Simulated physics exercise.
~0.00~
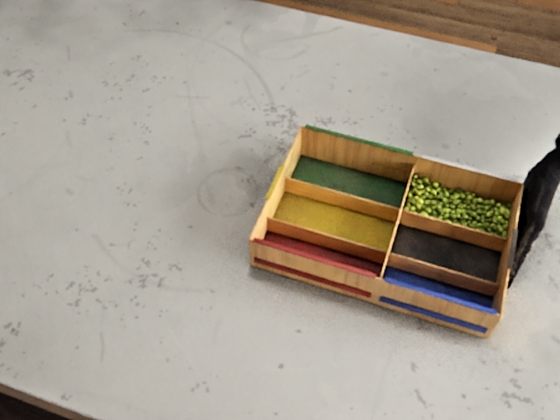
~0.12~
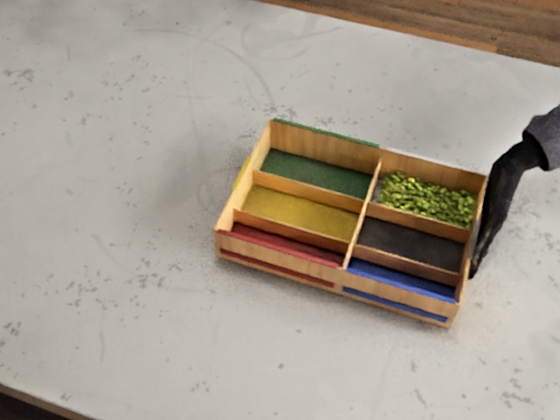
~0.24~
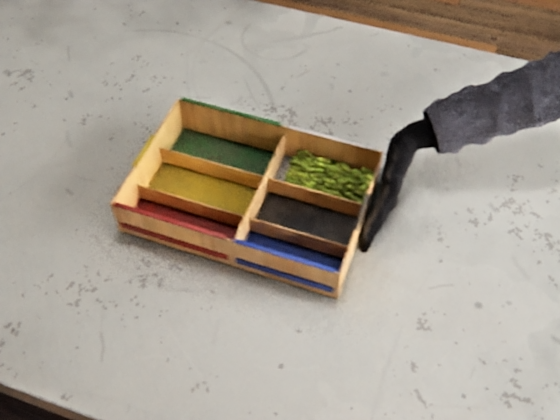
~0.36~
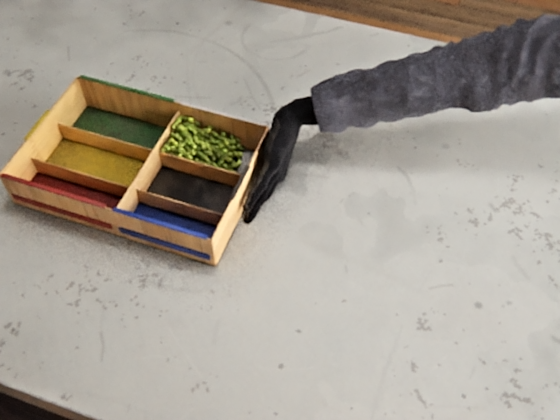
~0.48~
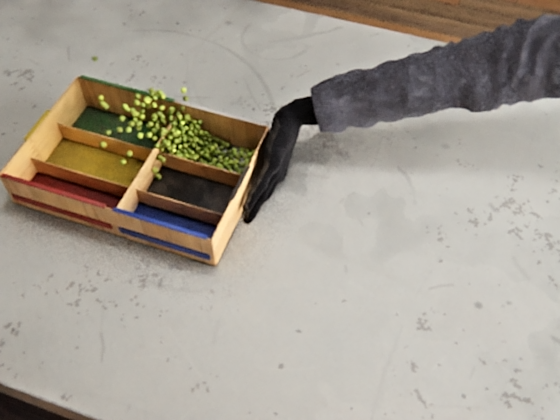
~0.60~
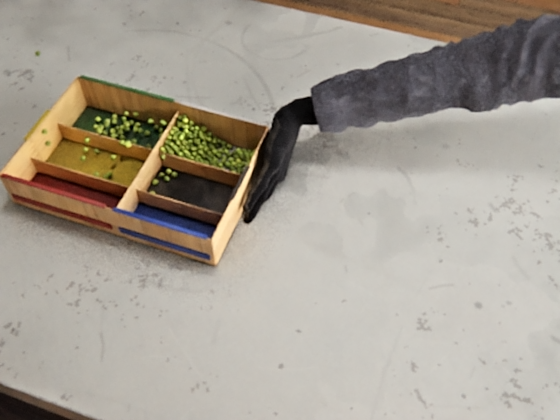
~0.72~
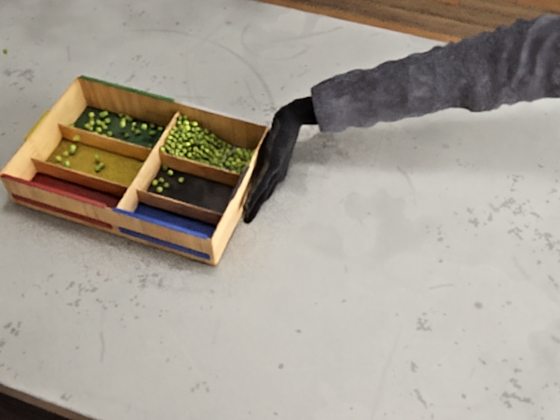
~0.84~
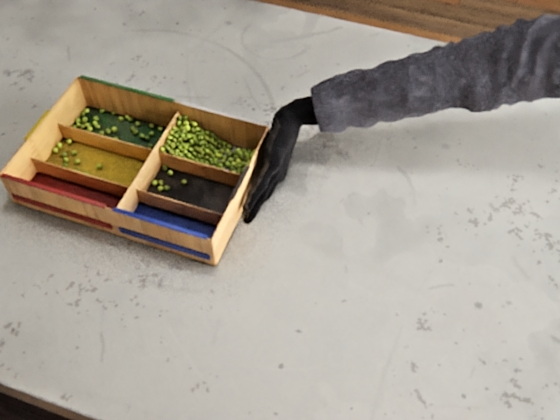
Divided wooden tray of green peas sliding left under a black-gloved hand, then stopping as some peas scatter into neighbouring compartments.
